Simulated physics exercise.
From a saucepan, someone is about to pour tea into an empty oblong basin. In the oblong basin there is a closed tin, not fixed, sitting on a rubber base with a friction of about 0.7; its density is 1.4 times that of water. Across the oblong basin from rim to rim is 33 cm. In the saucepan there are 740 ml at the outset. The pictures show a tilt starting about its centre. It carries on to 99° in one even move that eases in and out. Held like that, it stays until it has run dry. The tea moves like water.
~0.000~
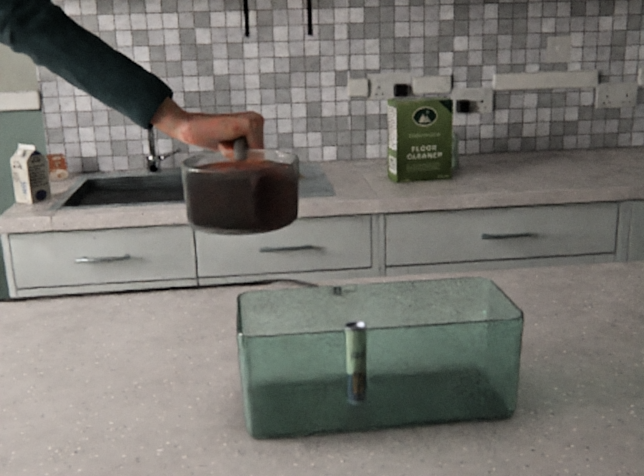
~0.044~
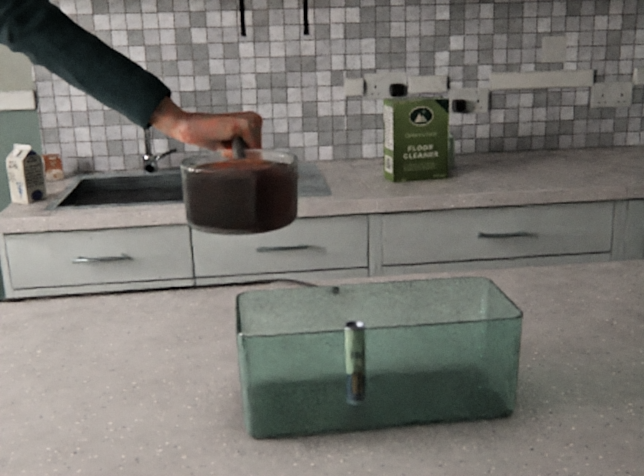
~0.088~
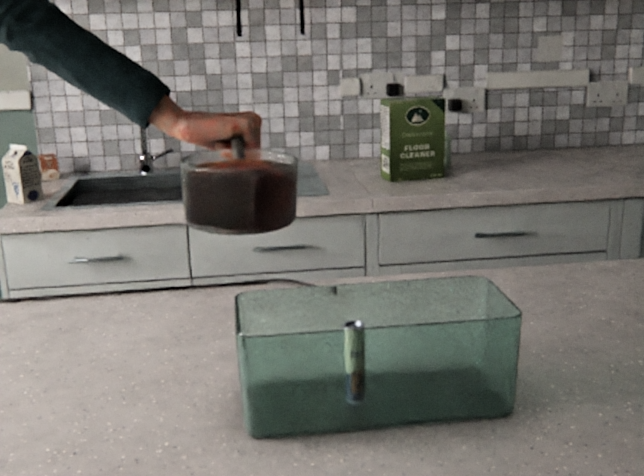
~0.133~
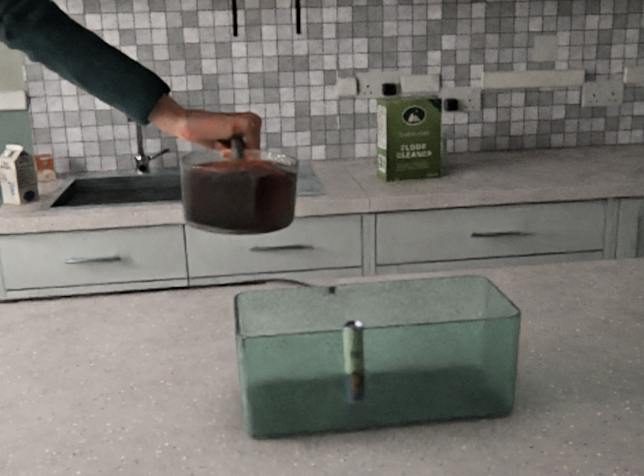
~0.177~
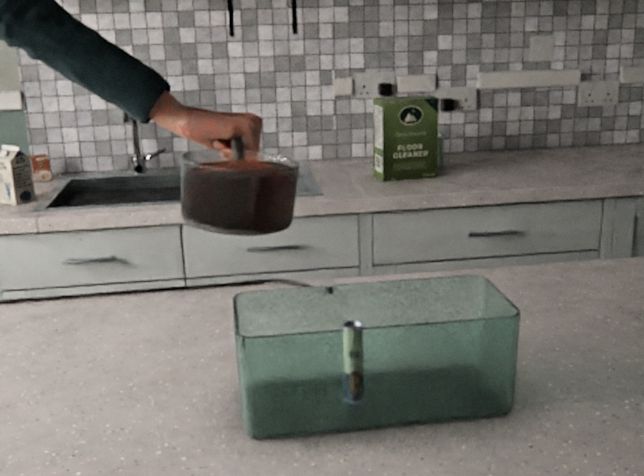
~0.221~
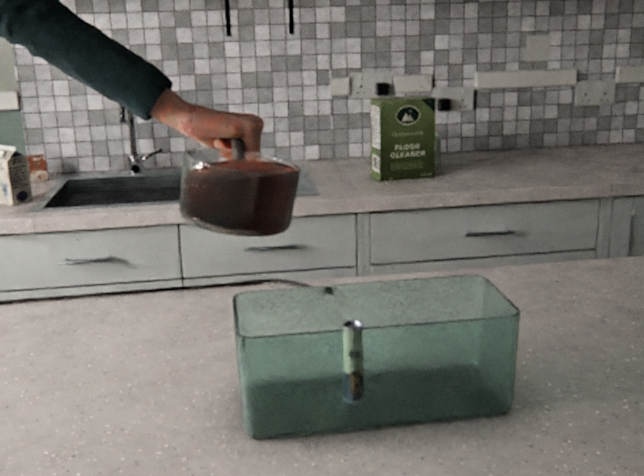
A hand in a dark green sleeve reaches in from the left, holding a clear saucepan of dark reddish-brown tea above a grey speckled kitchen counter, seen from the front and slightly above. Below stands a translucent green oblong basin with a small upright tin, while a sink, carton and green floor cleaner box line the tiled back wall. The saucepan tilts slightly rightward as the camera drifts gently, shifting the background left.
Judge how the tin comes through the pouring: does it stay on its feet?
Upright.
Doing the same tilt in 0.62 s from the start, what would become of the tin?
Result: Tin tipped over.
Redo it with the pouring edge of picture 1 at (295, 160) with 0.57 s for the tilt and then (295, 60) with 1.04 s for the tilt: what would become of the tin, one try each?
Trial 1 - tin tips; trial 2 - tin tips.
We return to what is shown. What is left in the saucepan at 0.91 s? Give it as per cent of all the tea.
12 per cent or so.
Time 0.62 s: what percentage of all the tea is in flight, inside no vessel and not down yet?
Estimate: Some 30 % of the total.
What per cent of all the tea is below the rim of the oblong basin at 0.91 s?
Near 74 per cent of the total.
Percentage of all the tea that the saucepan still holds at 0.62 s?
I'd put it near 60 percent.
Then, 0.62 s in, the tilt is 64° and 60 per cent is still to pour; the tin stands where it began.
Then, 0.91 s in, the tilt is 95° and 13 per cent is still to pour; the tin stands where it began.
Then, 1.21 s in, the tilt is 99° and 1 per cent is still to pour; the tin stands where it began.
Then, 1.54 s in, the tilt is 99° and 0 per cent is still to pour; the tin stands where it began.
Finally, the tin stands where it began.
